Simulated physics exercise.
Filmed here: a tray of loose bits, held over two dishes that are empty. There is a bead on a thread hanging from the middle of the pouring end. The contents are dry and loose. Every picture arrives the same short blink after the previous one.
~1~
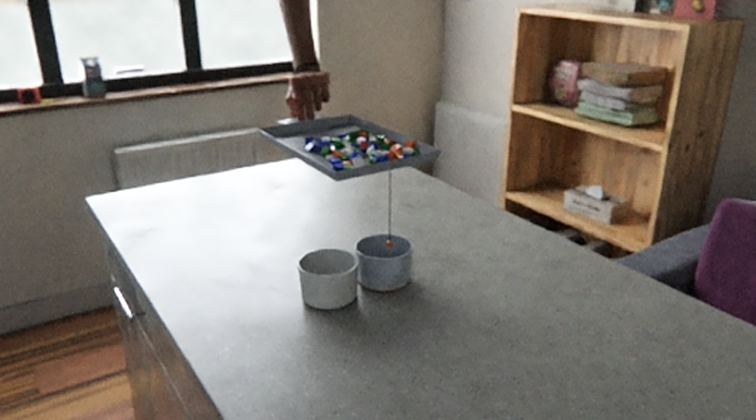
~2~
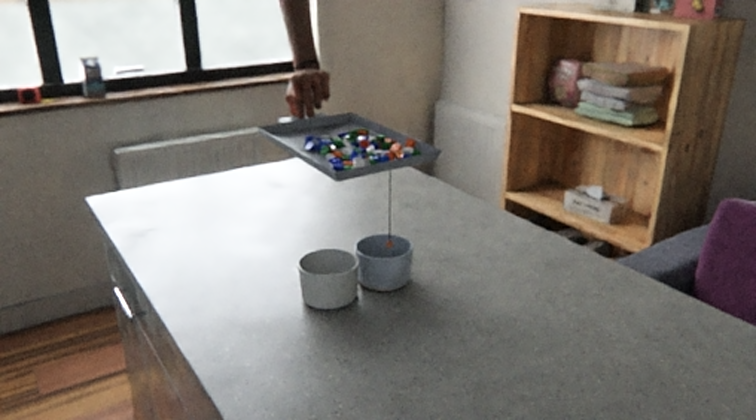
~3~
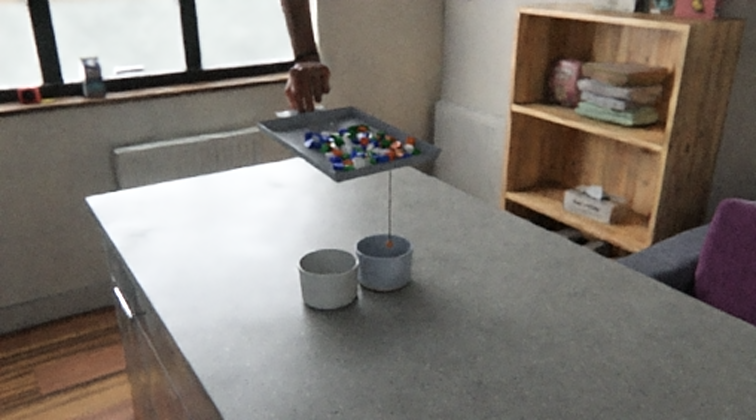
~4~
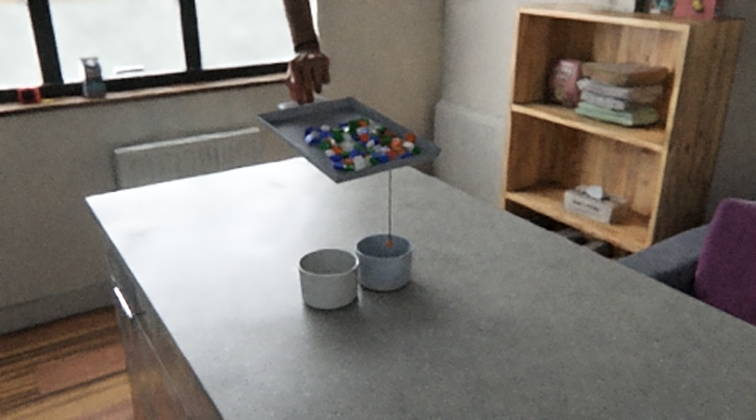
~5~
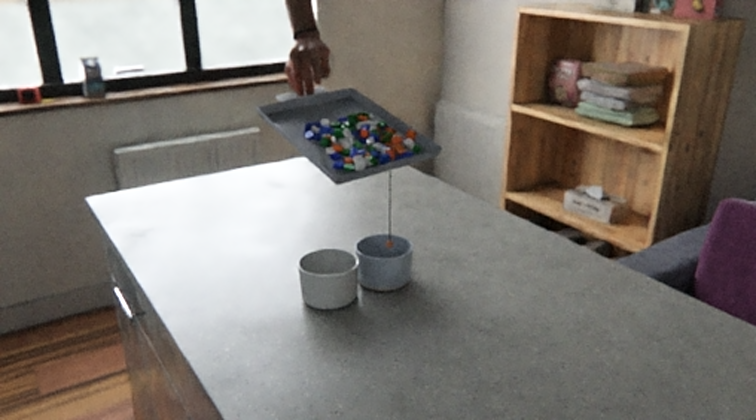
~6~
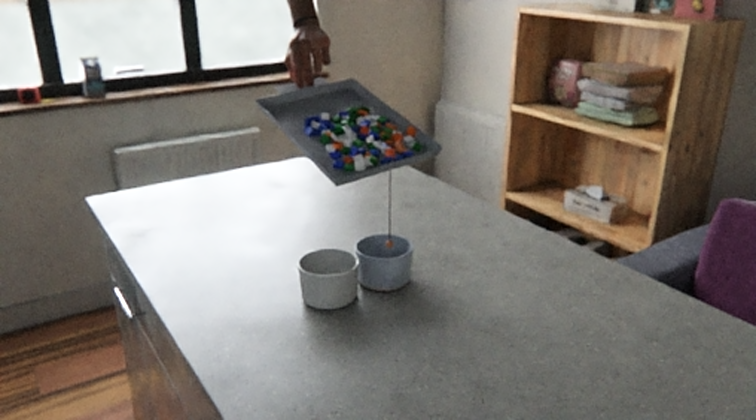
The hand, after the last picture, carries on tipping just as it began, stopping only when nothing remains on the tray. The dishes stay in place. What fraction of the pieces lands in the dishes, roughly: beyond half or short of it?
The load will mostly be spilled.
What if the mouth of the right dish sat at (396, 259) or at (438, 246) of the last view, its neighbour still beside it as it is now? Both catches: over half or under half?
At the first place above a half, at the second the smaller part.
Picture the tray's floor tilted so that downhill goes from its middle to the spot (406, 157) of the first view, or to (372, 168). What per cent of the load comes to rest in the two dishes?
The first try yields 0 percent and the second 0 percent.
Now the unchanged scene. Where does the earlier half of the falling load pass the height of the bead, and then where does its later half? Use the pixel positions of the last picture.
Half one: (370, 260), half two: (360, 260).
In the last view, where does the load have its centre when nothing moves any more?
Roughly at (371, 313), give or take.
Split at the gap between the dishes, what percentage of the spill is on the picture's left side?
I'd guess close to 20 %.
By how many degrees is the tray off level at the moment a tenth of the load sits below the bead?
Close to 75° of tilt at that moment.
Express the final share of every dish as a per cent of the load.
Final share: Left dish at 20 per cent, right dish at 0 per cent.
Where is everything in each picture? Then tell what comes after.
In the first frame, corners of the pouring end at (337, 171) and (437, 150), level; middle of the load at (363, 150), mosaic tiles; left dish at (344, 288); right dish at (400, 271); bead on its thread at (390, 244).
In the second frame, corners of the pouring end at (337, 171) and (437, 150), level; middle of the load at (363, 150).
In the third frame, corners of the pouring end at (337, 172) and (437, 149), tipped barely, lowest at the left corner; middle of the load at (363, 147).
In the fourth frame, corners of the pouring end at (337, 174) and (437, 148), tipped a little, lowest at the left corner; middle of the load at (363, 144).
In the fifth frame, corners of the pouring end at (337, 175) and (438, 147), tipped a little, lowest at the left corner; middle of the load at (363, 141).
In the sixth frame, corners of the pouring end at (337, 177) and (438, 147), tipped a little, lowest at the left corner; middle of the load at (363, 137); left dish at (344, 288); right dish at (400, 271).
Soon, tray tipped steeply; all on the tray.
A while on, tray tipped right over; about a third on the tray; a small part in the left dish; about half outside both; a small part in the air.
Towards the end, tray tipped past a quarter turn; about a quarter in the left dish; most outside both.
Finally, tray tipped past a quarter turn; about a quarter in the left dish; none in the right dish; most outside both.
